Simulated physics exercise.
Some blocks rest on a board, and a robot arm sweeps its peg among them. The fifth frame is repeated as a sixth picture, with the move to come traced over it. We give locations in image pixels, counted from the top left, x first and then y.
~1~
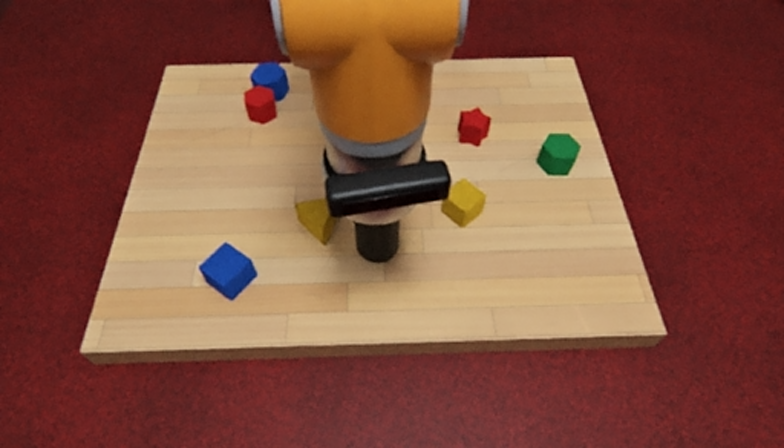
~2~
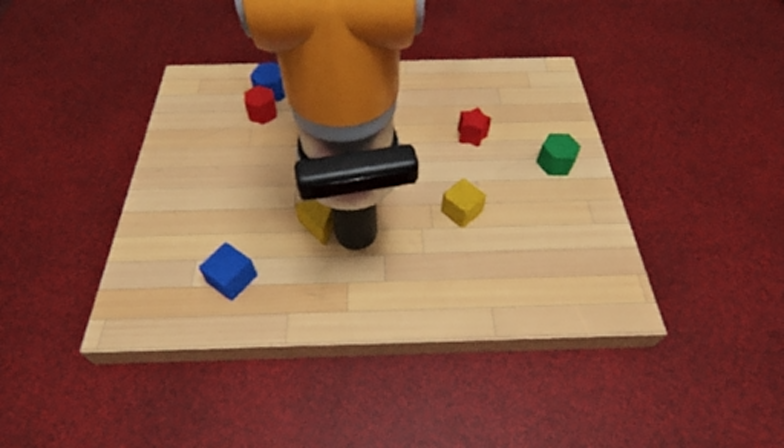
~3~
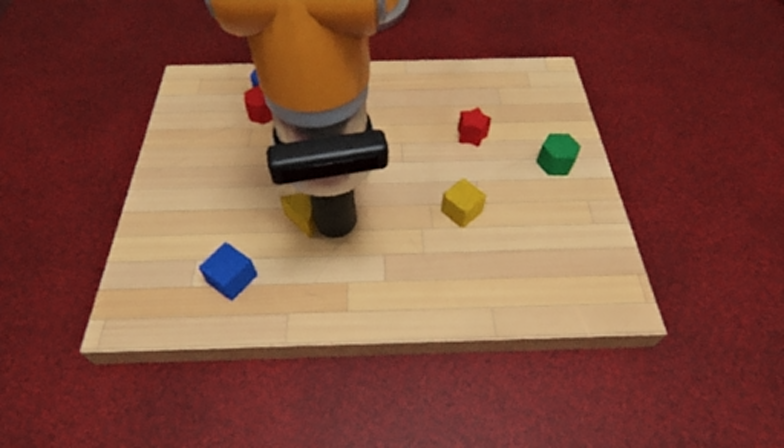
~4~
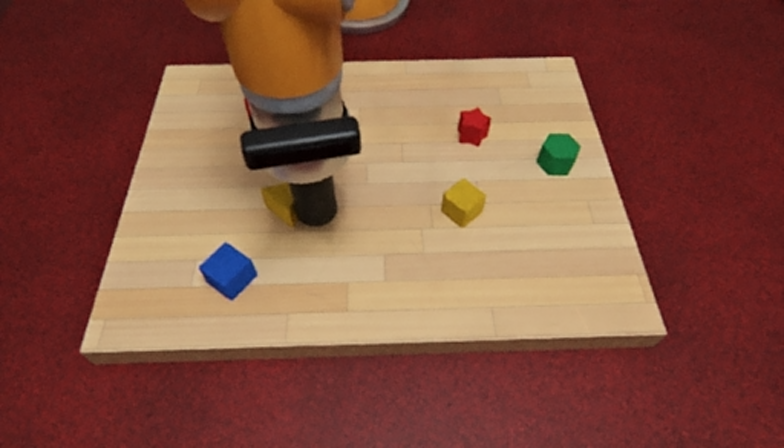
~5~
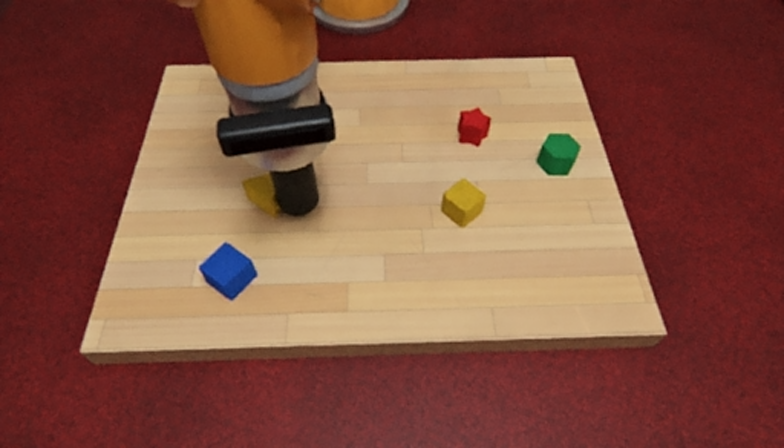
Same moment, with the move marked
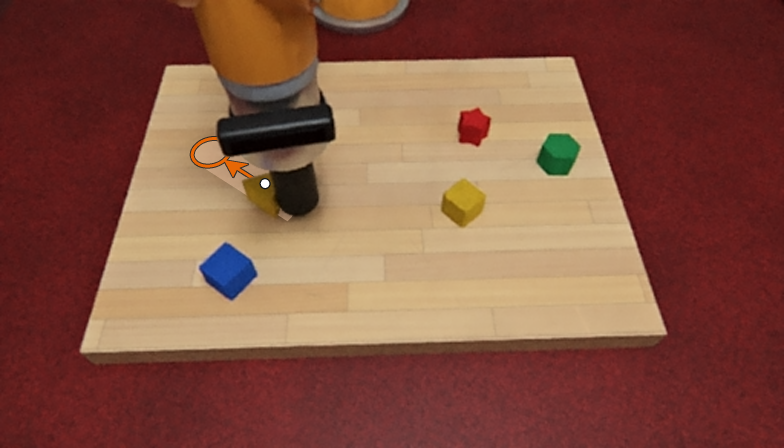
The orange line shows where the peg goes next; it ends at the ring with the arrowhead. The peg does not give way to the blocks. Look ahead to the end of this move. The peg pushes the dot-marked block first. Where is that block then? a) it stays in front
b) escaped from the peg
My answer is option b.
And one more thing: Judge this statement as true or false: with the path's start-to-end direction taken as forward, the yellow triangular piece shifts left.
True.
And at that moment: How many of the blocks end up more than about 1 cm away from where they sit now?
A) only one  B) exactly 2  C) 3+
I choose A.
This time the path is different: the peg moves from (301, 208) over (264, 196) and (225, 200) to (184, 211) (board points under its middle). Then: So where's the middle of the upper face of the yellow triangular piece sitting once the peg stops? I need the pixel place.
At roughly (184, 166).
The line goes straight from (301, 208) to (211, 152); the dot is on the yellow triangular piece.
What follows on the original path. One third of the way, peg (266, 180); yellow triangular piece (230, 171), turned 15° anticlockwise.
Two thirds of the way, peg (236, 162); yellow triangular piece (203, 167), turned 45° anticlockwise.
At the end, peg (208, 144); red hexagon unmoved; yellow triangular piece (199, 167), turned 60° anticlockwise.
